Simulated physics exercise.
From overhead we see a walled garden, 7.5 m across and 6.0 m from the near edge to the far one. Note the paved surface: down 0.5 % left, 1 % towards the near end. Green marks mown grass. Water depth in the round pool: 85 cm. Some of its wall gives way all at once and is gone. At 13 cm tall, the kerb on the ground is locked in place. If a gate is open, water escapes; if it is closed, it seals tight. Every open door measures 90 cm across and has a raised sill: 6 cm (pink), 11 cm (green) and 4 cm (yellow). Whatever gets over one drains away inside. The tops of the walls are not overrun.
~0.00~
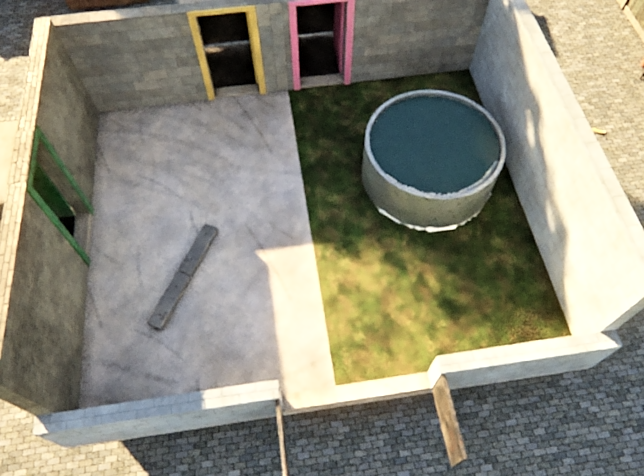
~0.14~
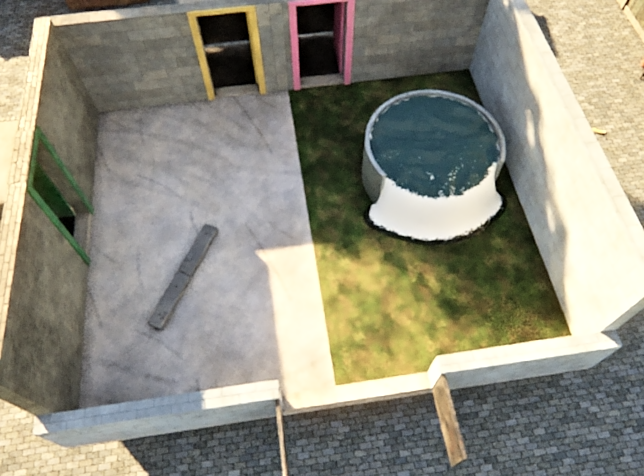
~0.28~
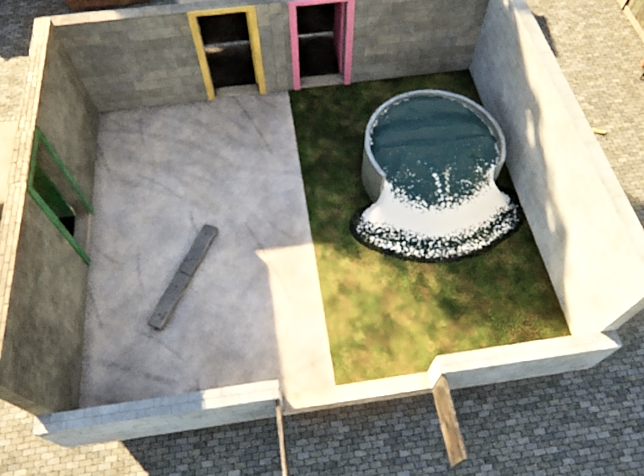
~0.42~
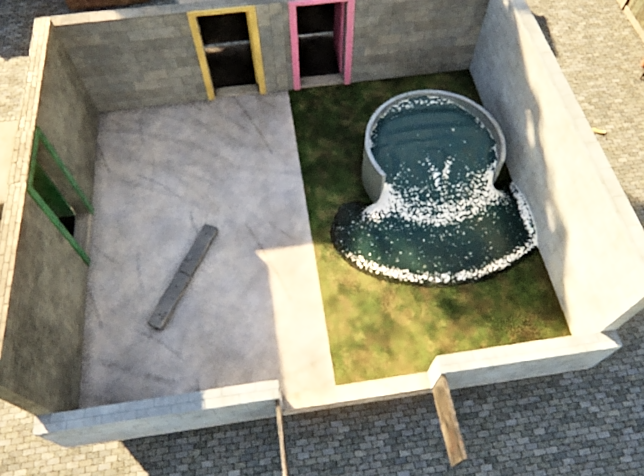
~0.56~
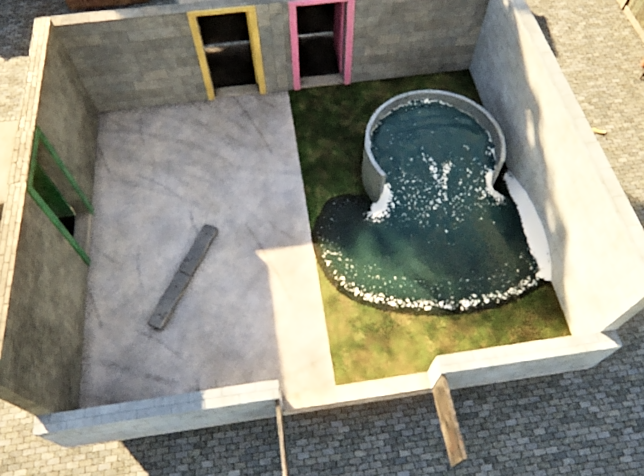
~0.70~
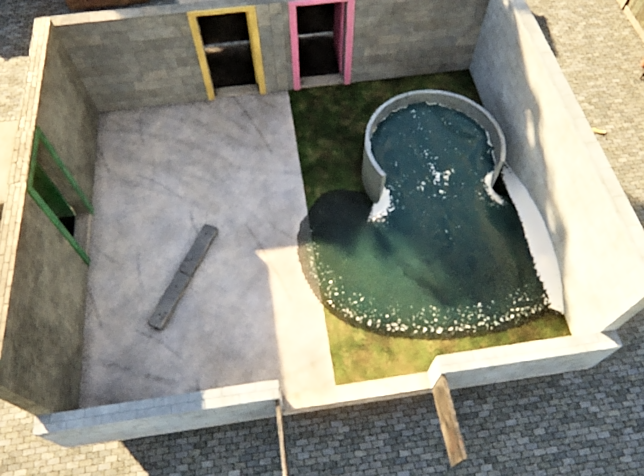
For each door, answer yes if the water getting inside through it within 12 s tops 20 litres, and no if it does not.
Pink door - no, green door - no, yellow door - no.
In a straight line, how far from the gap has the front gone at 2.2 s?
5.4 m.
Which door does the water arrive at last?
The pink one.
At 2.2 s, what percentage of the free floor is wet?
45 %.
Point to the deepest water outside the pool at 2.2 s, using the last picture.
In the final picture, near (560, 351).
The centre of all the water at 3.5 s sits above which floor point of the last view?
The water is centred near (406, 277).
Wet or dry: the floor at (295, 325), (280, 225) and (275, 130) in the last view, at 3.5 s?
Going through the three points: Awash, then awash, then not yet touched.
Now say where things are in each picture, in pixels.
In the first picture, the round pool at (434, 144) is whole and still, 85 cm deep.
In the second picture, water pours out at (445, 215) and has run 1.3 m, to (369, 213); deepest outside 51 cm, 85 cm at the round pool's back.
In the third picture, water pours out at (445, 217) and has run 1.5 m, to (355, 227); deepest outside 52 cm, 84 cm at the round pool's back.
In the fourth picture, the front is at (337, 226), 1.8 m from the gap at (444, 219); 3.9 m2 of floor is under water; 78 cm left at the back of the round pool.
In the fifth picture, the front is at (321, 259), 2.2 m from the gap at (444, 220); 6.2 m2 of floor is under water; 73 cm left at the back of the round pool.
In the sixth picture, the front is at (315, 287), 2.5 m from the gap at (443, 220); 8.3 m2 of floor is under water; 73 cm left at the back of the round pool.
After 1.4 s water covers 35 % of the floor and is deepest (52 cm) near (560, 351); pink door not reached, green door not reached, yellow door not reached.
After 2.2 s water covers 45 % of the floor and is deepest (45 cm) near (560, 351); pink door not reached, green door not reached, yellow door not reached.
After 3.5 s water covers 50 % of the floor and is deepest (22 cm) near (461, 228); pink door not reached, green door not reached, yellow door not reached.
After 7.0 s water covers 85 % of the floor and is deepest (16 cm) near (79, 424); pink door not reached, green door 4 cm at the sill, 0 L in, yellow door not reached.
After 12.0 s water covers 100 % of the floor and is deepest (9 cm) near (92, 222); pink door 4 cm at the sill, 0 L in, green door 5 cm at the sill, 0 L in, yellow door 4 cm at the sill, 4 L in.
